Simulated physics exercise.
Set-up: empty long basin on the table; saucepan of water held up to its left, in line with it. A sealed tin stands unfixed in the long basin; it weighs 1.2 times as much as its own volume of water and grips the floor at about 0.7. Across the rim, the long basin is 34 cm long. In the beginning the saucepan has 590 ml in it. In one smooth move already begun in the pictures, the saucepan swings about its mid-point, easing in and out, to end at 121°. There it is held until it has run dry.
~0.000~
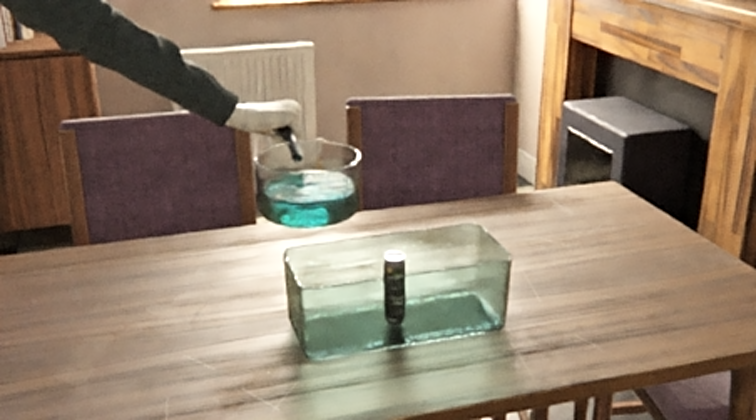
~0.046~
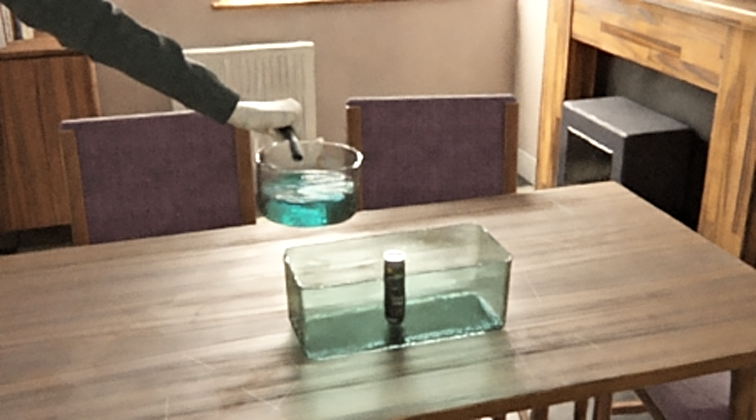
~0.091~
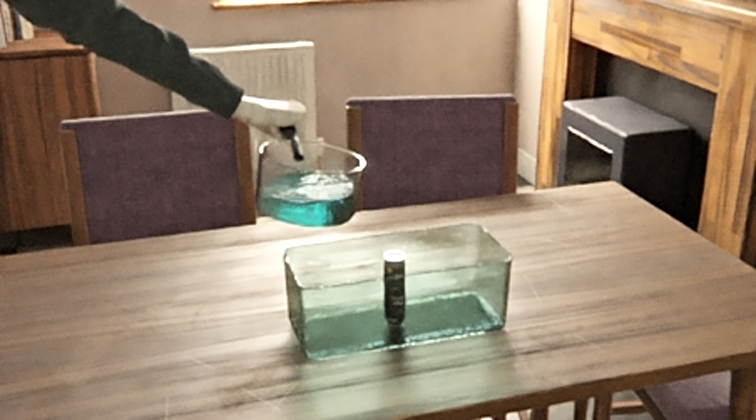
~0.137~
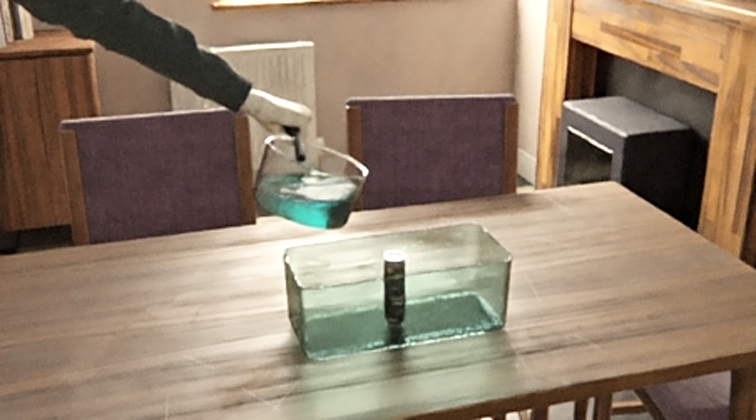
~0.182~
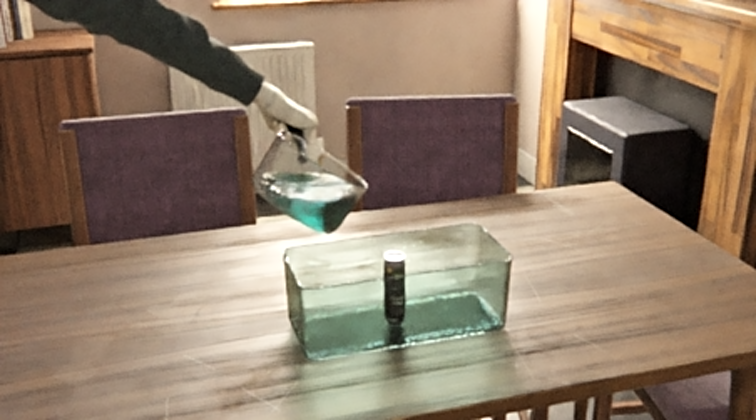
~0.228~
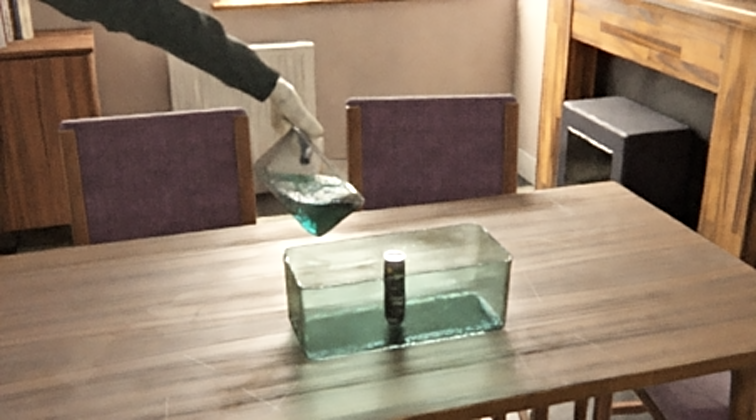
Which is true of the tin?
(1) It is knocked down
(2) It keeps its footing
The answer is 2.
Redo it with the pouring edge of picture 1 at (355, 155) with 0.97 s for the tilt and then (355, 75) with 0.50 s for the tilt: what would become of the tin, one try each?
First it stays on its base; then it tips over.
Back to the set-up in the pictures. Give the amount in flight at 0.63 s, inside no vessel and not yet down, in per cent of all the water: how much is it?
Airborne fraction: Approx. 7 %.
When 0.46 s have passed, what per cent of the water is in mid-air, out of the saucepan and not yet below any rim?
Near 32 per cent of it all.
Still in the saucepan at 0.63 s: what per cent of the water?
Roughly 1 per cent.
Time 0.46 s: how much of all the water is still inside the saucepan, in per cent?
Close to 14 percent of the liquid remains at that time.
Then, 0.46 s in, the tilt is 119° and 14 per cent is still to pour; the tin stands where it began.
Then, 0.63 s in, the tilt is 121° and 1 per cent is still to pour; the tin stands 1 cm from where it began.
Then, 0.81 s in, the tilt is 121° and 0 per cent is still to pour; the tin stands 1 cm from where it began.
Then, 1.00 s in, the tilt is 121° and 0 per cent is still to pour; the tin stands where it began.
Finally, the tin stands where it began.
